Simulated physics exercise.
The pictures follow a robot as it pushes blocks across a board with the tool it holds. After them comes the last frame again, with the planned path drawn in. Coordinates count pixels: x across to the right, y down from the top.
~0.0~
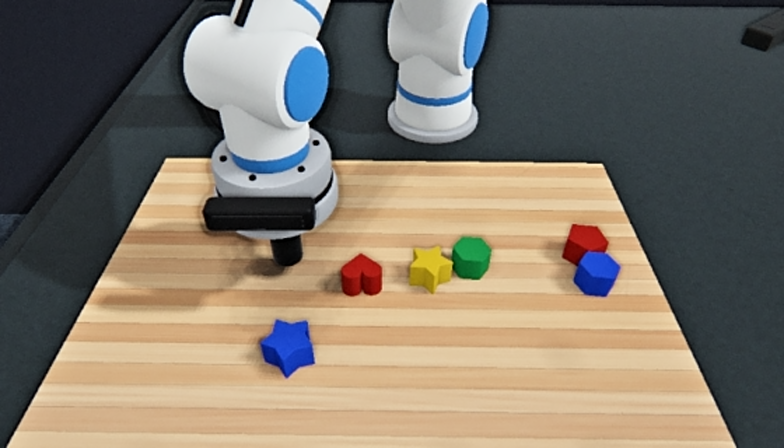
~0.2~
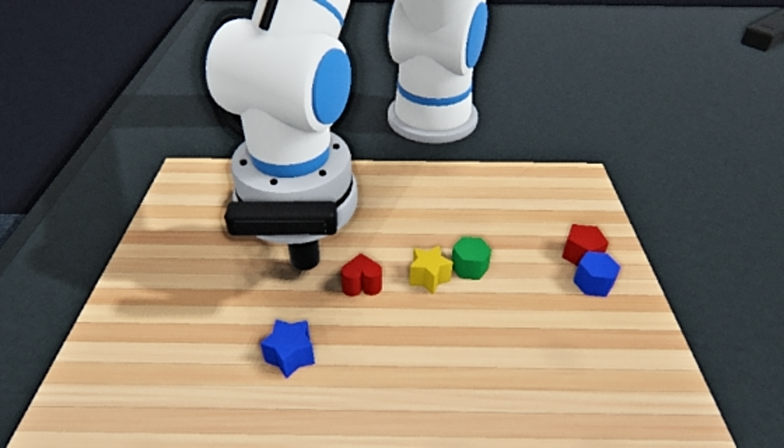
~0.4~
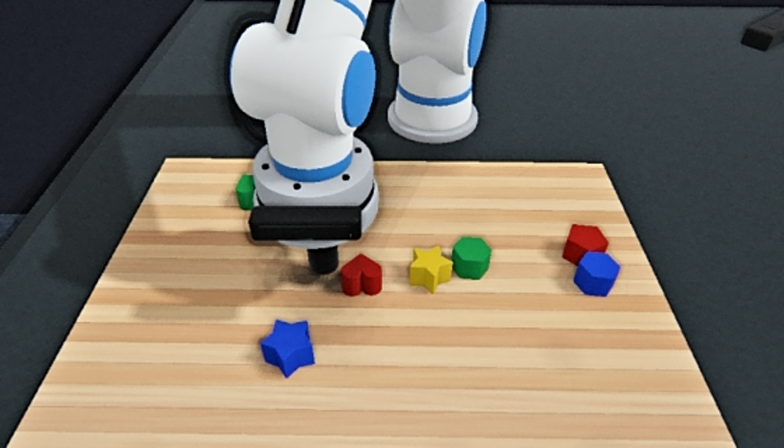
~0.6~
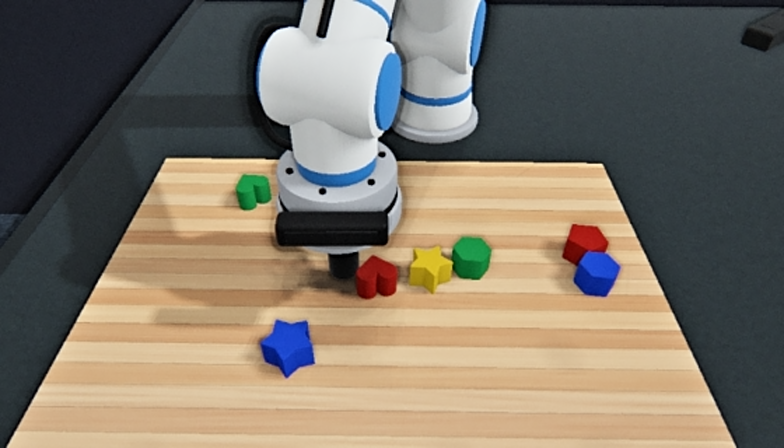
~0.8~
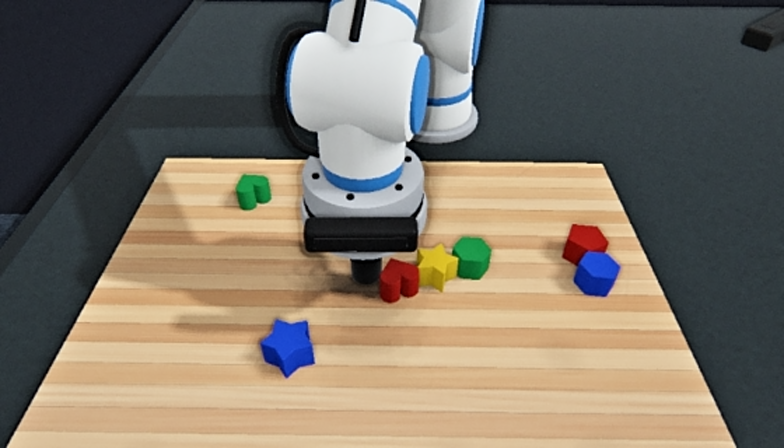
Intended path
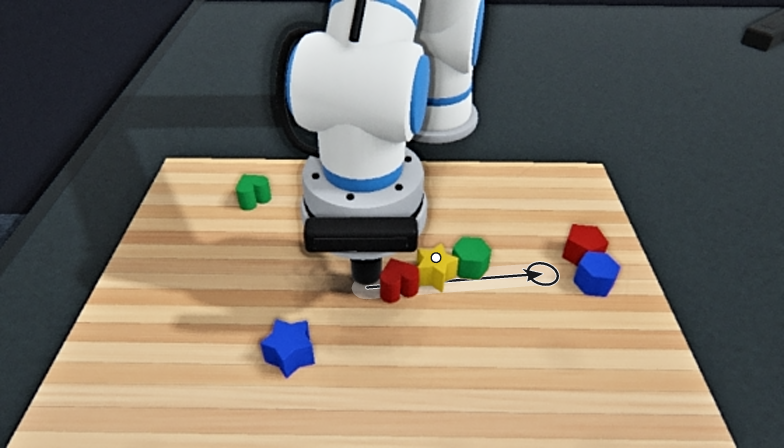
A white robot arm moved right across the wooden board, revealing a green heart behind it, then pushed the red heart rightward against the yellow star, which shifted slightly beside the green six-sided block.
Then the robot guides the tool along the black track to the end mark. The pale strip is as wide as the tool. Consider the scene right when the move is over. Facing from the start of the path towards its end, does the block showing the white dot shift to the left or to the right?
Rightward.
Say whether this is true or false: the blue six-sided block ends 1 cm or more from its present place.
That is true.
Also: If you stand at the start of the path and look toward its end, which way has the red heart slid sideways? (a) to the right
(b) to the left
The answer is a.
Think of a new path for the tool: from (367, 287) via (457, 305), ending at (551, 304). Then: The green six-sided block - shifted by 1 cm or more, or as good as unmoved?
In the end it has been moved.
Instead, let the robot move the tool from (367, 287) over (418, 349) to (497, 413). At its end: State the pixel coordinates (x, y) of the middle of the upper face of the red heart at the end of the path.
So, by the moment the path ends, you'll find the top centre of the red heart at (414, 281).
The line goes straight from (367, 287) to (543, 274); the dot is on the yellow star block.
On the path given first. One third of the way, tool at (428, 270); red heart at (440, 287), turned 30° clockwise; yellow star block at (460, 263), turned 70° anticlockwise; green six-sided block at (481, 243).
Two thirds of the way, tool at (488, 266); red heart at (444, 287), turned 50° clockwise; yellow star block at (519, 260), turned 70° anticlockwise; green six-sided block at (510, 233), turned 60° anticlockwise.
At the end, tool at (546, 262); red heart at (444, 287), turned 50° clockwise; yellow star block at (578, 257), turned 65° anticlockwise; green six-sided block at (510, 233), turned 60° anticlockwise; blue six-sided block at (619, 268), turned 20° clockwise.
